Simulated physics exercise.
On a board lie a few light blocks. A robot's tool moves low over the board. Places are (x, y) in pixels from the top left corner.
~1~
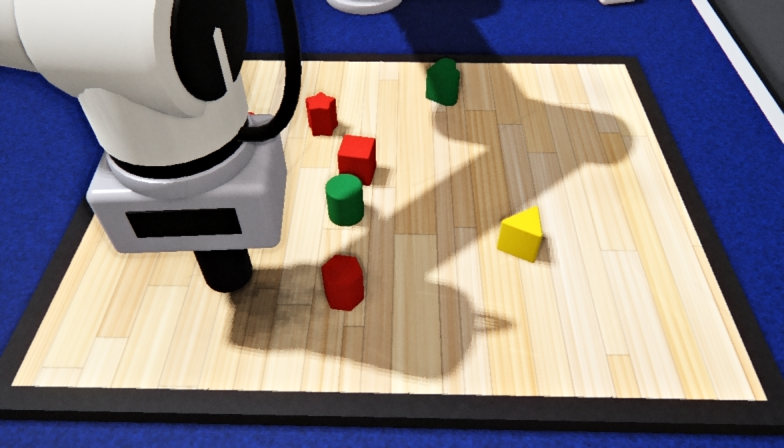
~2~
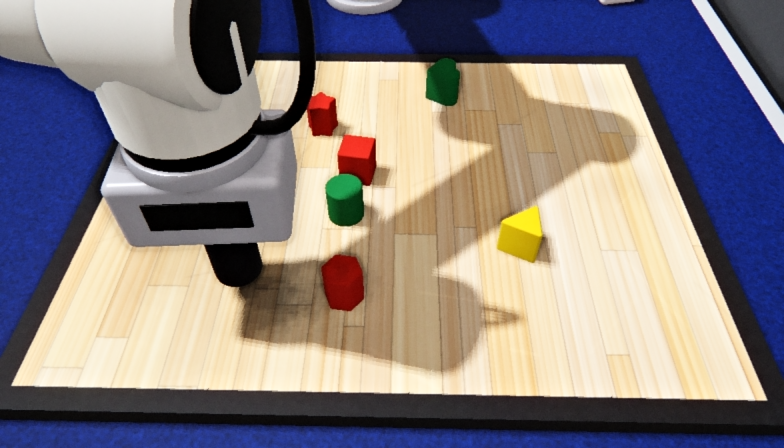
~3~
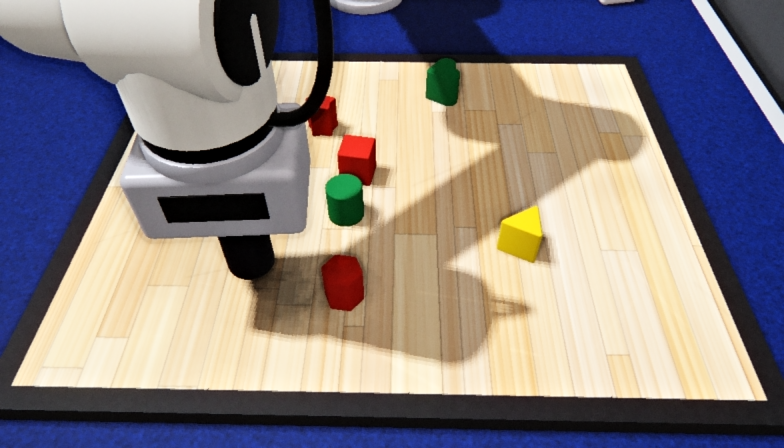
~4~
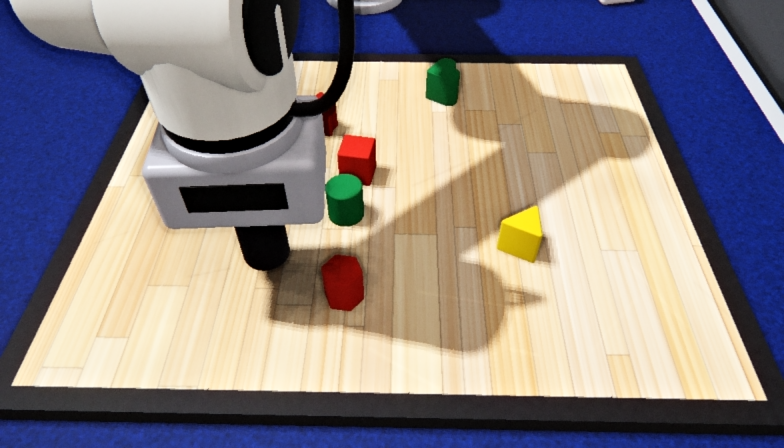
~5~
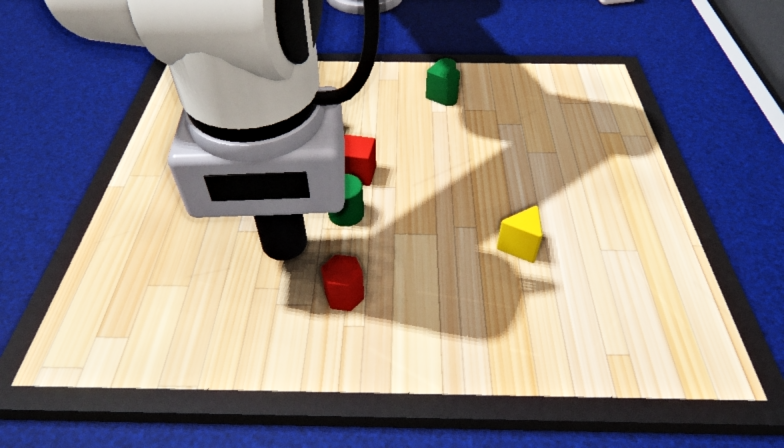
A robot arm moves its black tool slowly right over a board with small coloured blocks.
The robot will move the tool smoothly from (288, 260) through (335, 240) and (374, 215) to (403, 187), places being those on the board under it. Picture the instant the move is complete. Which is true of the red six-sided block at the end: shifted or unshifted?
It will be resting on its spot.
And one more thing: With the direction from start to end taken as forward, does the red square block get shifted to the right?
No, I don't think so.
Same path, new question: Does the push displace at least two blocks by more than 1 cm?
That would be a yes.
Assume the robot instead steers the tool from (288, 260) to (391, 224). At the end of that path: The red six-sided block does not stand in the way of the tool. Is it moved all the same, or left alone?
It is not moved.
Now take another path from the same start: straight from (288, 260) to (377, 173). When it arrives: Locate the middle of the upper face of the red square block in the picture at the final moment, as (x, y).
I'd guess (375, 119).
The first path, step by step. One third of the way, tool (334, 224); green circle (346, 183).
Two thirds of the way, tool (374, 198); green circle (370, 159); red square block (359, 138), turned 25° anticlockwise.
At the end, tool (403, 171); red six-sided block not moved; green circle (390, 135); red square block (360, 126), turned 80° anticlockwise.
